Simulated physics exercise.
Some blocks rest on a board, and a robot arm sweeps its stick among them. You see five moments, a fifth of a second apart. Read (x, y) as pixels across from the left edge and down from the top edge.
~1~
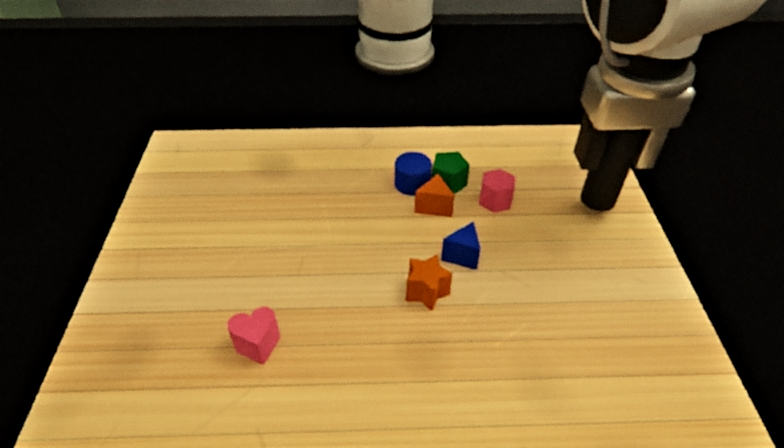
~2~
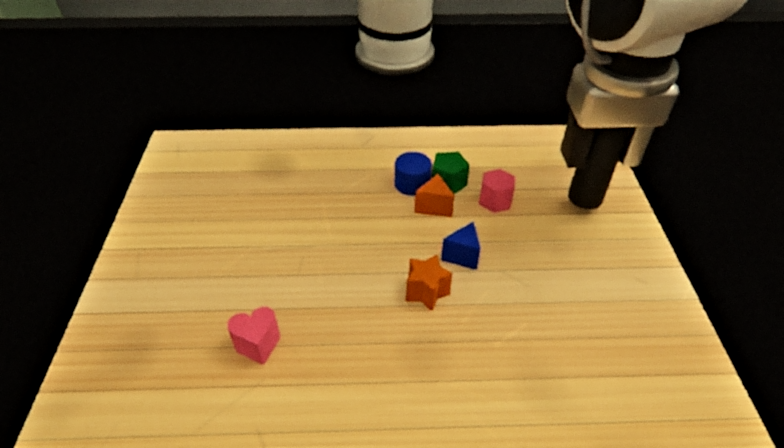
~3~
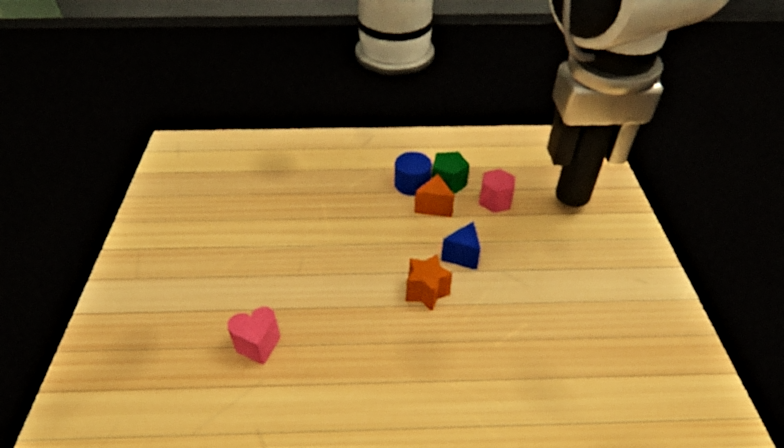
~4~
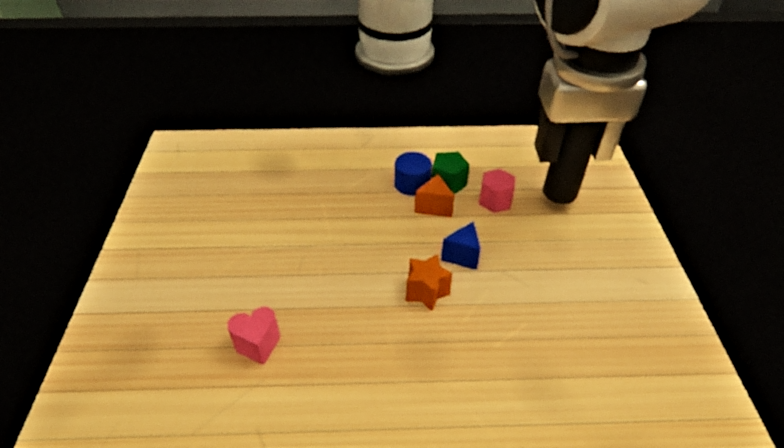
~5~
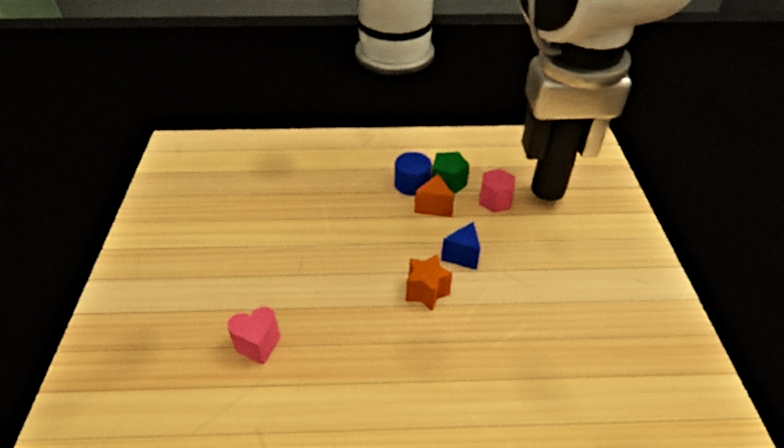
Robot arm sliding its black stick slowly left across a wooden board, nearing a pink hexagon while the colourful blocks stay still.
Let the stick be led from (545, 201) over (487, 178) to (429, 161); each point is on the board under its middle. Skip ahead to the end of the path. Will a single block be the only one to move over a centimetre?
No, that is not what happens.
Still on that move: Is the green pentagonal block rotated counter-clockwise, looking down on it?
The answer is yes.
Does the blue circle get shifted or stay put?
Shifted.
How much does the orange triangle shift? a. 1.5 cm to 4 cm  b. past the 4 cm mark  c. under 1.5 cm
My pick is c.
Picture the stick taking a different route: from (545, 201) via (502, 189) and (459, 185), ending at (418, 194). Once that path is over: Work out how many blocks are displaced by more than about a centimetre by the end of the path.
Count: 3 or more.
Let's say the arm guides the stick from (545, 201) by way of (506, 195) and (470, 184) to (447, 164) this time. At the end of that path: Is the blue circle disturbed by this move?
The result: It moves.
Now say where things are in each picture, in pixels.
Lower end of the stick (598, 200), tops of blocks, blue circle (413, 162), orange triangle (436, 186), green pentagonal block (450, 161), pink hexagon (499, 179), in the first picture.
Stick (585, 198), blocks as before, in the second picture.
Stick (572, 196), blocks as before, in the third picture.
Stick (560, 193), blocks as before, in the fourth picture.
Stick (548, 190), blue circle (413, 162), orange triangle (436, 186), green pentagonal block (450, 161), pink hexagon (499, 179), in the fifth picture.
The first path, step by step. One third of the way, stick (508, 174); pink hexagon (488, 178), turned 40° anticlockwise.
Two thirds of the way, stick (468, 160); blue circle (409, 163); green pentagonal block (444, 162), turned 20° anticlockwise; pink hexagon (484, 177), turned 65° anticlockwise.
At the end, stick (430, 150); blue circle (398, 166); orange triangle not moved; green pentagonal block (435, 163), turned 40° anticlockwise; pink hexagon (484, 177), turned 65° anticlockwise.
